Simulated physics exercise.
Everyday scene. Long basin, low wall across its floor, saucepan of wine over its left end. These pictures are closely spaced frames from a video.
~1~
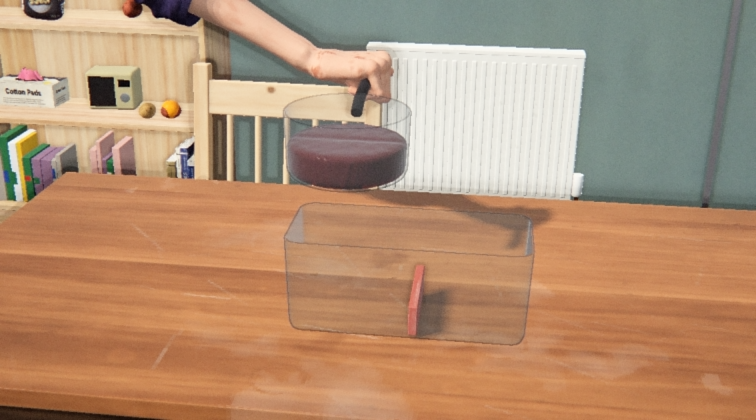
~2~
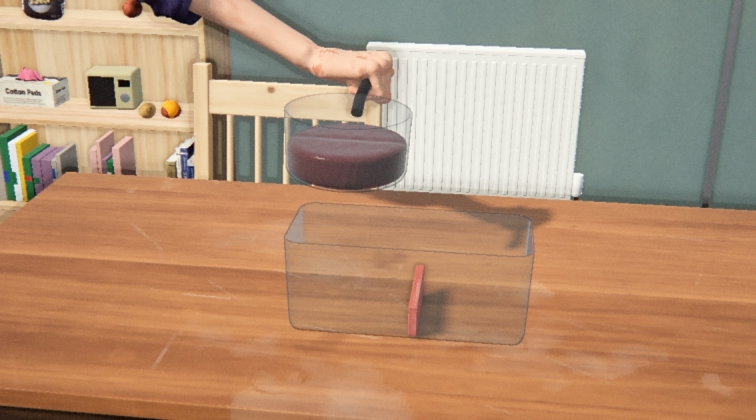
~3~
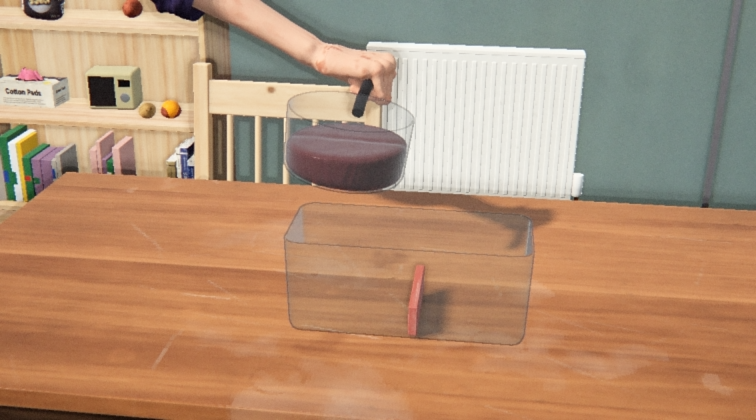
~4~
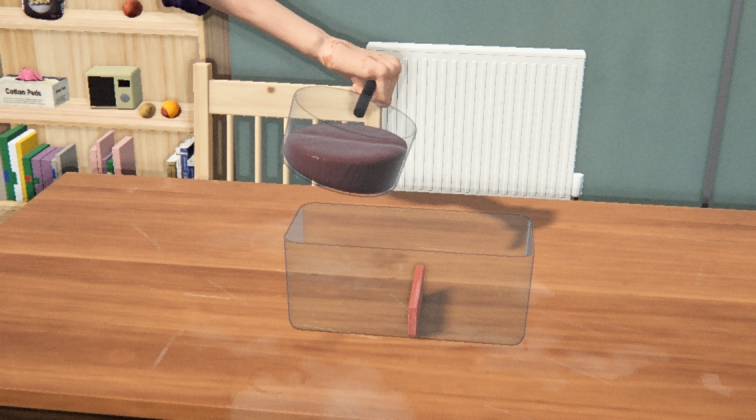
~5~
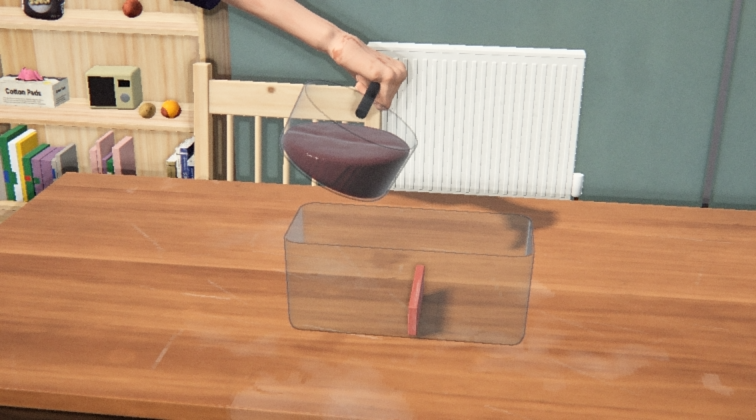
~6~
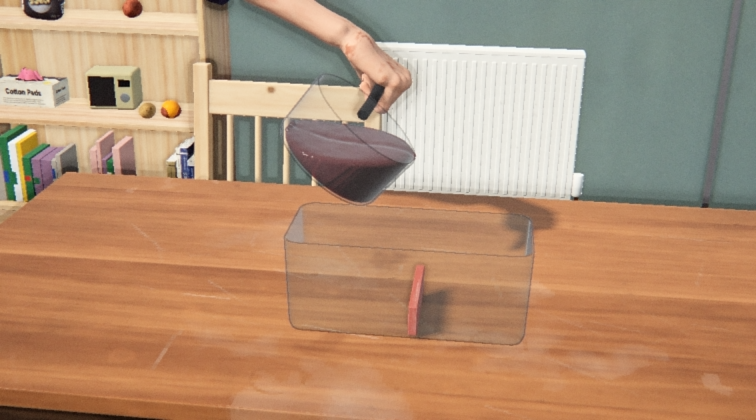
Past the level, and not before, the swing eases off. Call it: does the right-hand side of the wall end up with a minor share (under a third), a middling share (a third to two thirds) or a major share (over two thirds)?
The right side gets a middling share.
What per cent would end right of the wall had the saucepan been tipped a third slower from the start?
Near 65 parts in a hundred.
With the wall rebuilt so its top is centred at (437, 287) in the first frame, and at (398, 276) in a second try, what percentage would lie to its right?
About 30 per cent on the first try, and 80 per cent on the second.
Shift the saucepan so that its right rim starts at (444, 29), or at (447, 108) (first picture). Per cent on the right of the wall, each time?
First try: Near 75 percent; second try: Near 80 percent.
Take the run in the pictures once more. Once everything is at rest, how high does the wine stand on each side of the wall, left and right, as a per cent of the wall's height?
Once it settles, the left reaches around 40 and the right around 50.
A moment on, the saucepan is tipped right over and 27 per cent is still to pour, 5 is left of the wall and 38 right of it.
Next, the saucepan is tipped right over and 7 per cent is still to pour, 29 is left of the wall and 58 right of it.
Then the saucepan is tipped right over and 0 per cent is still to pour, 45 is left of the wall and 53 right of it.
Later the saucepan is tipped right over and 0 per cent is still to pour, 48 is left of the wall and 51 right of it.
At rest 48 per cent lies left of the wall, 51 right of it and 1 outside.
